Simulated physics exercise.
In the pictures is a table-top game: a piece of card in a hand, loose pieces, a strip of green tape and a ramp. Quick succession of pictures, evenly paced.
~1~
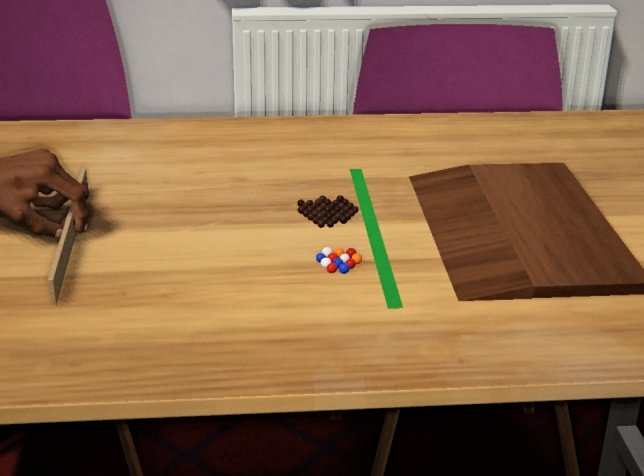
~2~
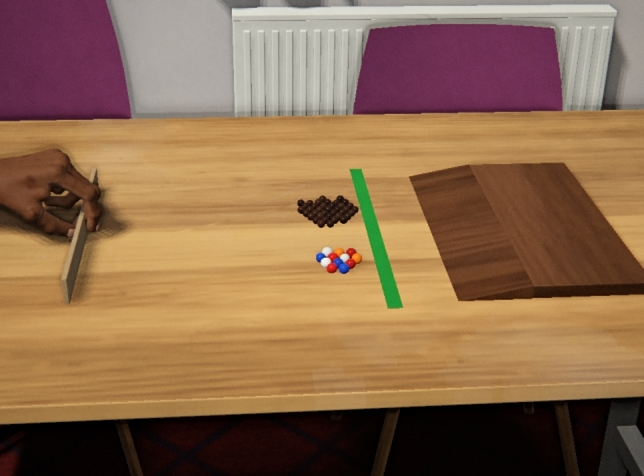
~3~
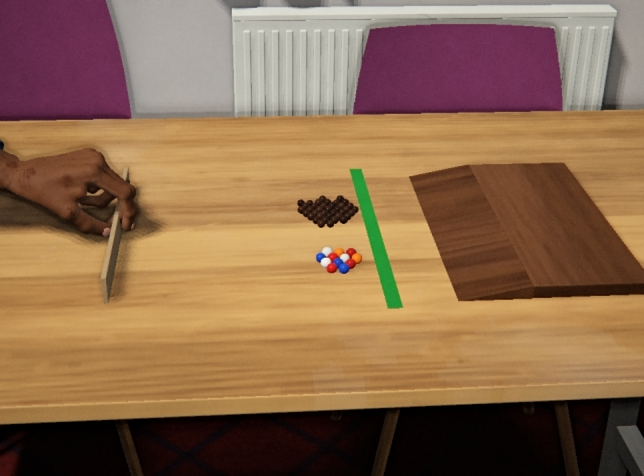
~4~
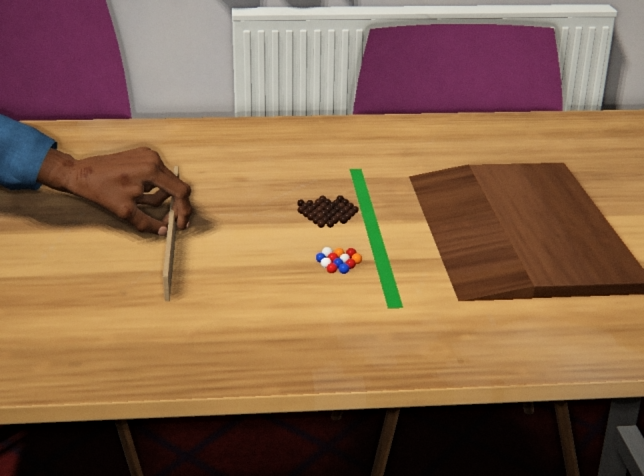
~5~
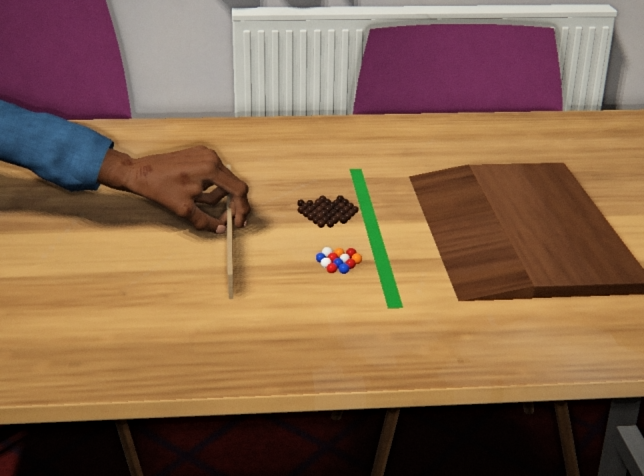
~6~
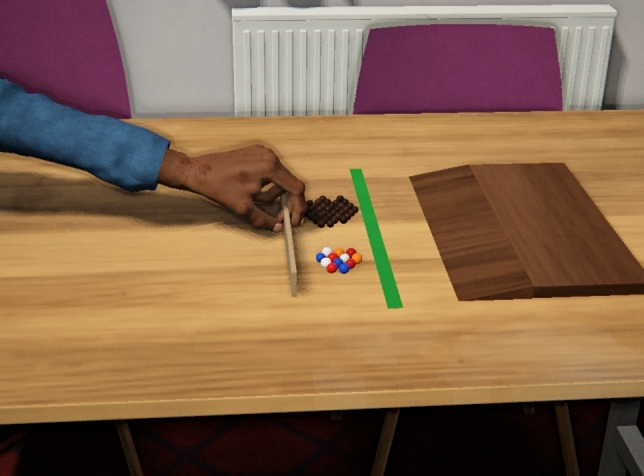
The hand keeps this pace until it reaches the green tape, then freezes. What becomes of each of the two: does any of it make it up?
Front batch: Some of it makes it; back batch: Some of it makes it.
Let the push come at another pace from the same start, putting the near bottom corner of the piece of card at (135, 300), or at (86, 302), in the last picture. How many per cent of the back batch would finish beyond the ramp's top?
It comes out at around 0 per cent for the first one and around 0 per cent for the other.
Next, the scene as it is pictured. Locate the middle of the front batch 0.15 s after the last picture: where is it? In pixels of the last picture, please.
Around (470, 258).
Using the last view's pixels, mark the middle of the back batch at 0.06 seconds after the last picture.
I'd put the centre somewhere around (367, 210).
Then, 0.06 s on from there, piece of card still moving, near (346, 210); front batch the whole lot short of the ramp; back batch the whole lot short of the ramp.
Then, 0.15 s on from there, piece of card stopped at the green tape; front batch the whole lot on the ramp; back batch a little past the top, near two thirds on the ramp, near a quarter short of the ramp.
Then, 0.43 s on from there, piece of card stopped at the green tape; front batch the whole lot past the top; back batch the whole lot past the top.
In the end, piece of card stopped at the green tape; front batch the whole lot past the top; back batch the whole lot past the top.
